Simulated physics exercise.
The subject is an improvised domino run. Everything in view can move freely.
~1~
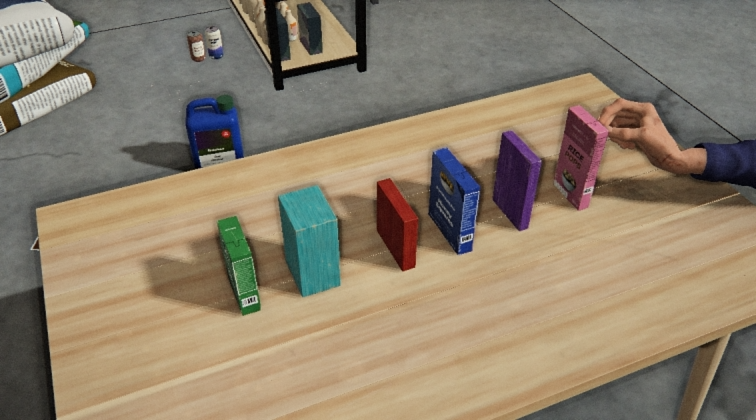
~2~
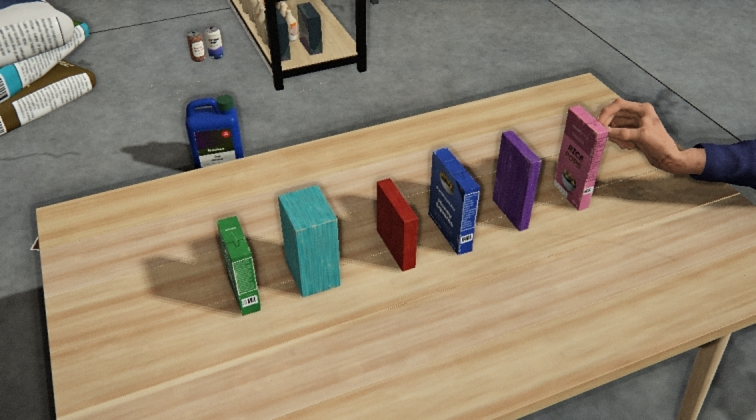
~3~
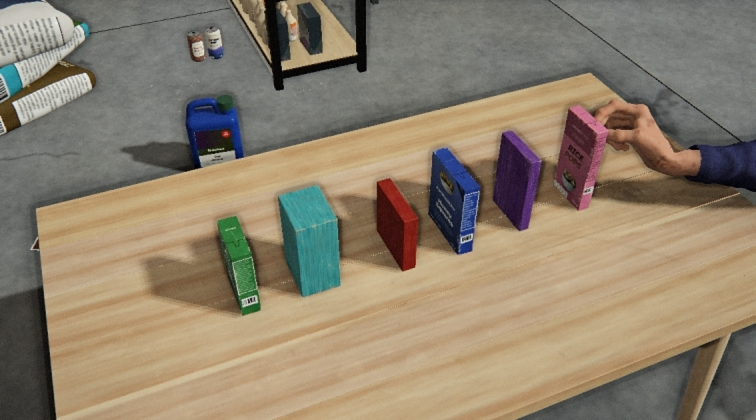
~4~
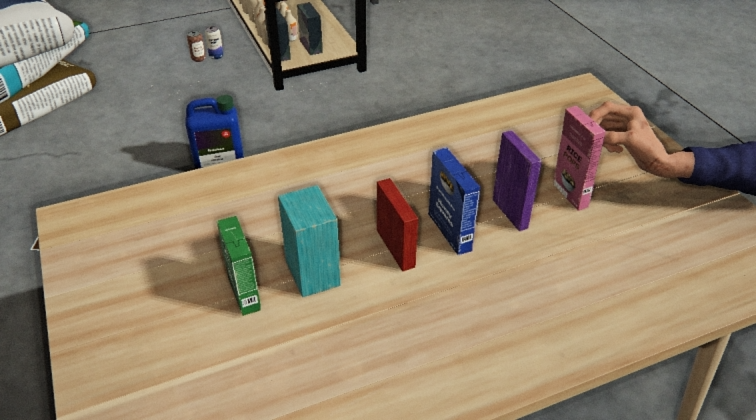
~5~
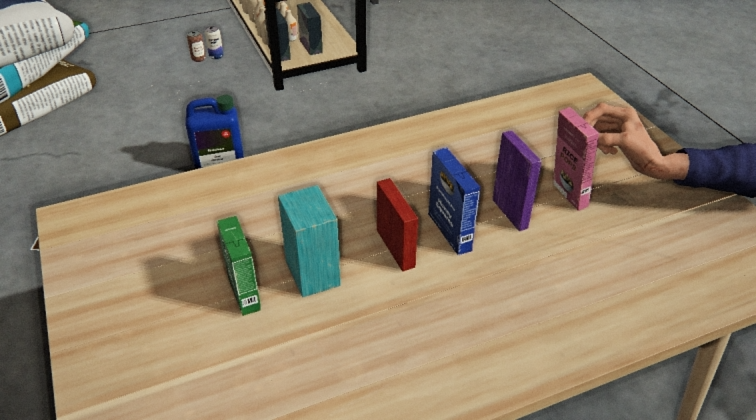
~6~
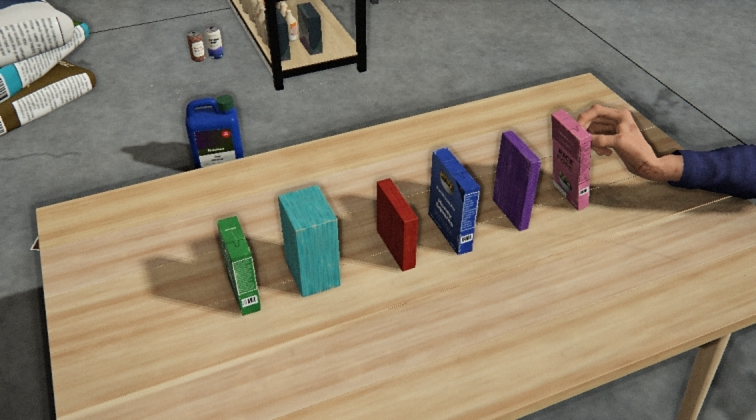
To begin with, a row of upright boxes and blocks in green, turquoise, red, blue, purple and pink stands on a wooden table, with a hand at the pink packet on the right. The hand then pushes the pink packet, which tilts slightly left toward the purple board, while the others stay still.
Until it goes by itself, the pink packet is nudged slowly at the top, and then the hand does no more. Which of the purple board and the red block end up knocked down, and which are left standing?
Outcome: My guess is the purple board will fall; my guess is the red block will fall.
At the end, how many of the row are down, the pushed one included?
Count: 4.
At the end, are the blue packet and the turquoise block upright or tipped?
At the end the blue packet has fallen and the turquoise block is standing.
Then, 0.50 s after the last picture, pink packet 65° over; purple board tipped 38° from how it was near (490, 193).
Then, 0.70 s after the last picture, pink packet 78° over; purple board tipped 72° from how it was near (472, 212); red block tipped 22° from how it was near (384, 228); blue packet tipped 45° from how it was.
At rest, tipped over on the table, blue packet, red block and purple board; turquoise block in place. Seen from the same camera at the end, purple board near (471, 215), red block near (363, 247).
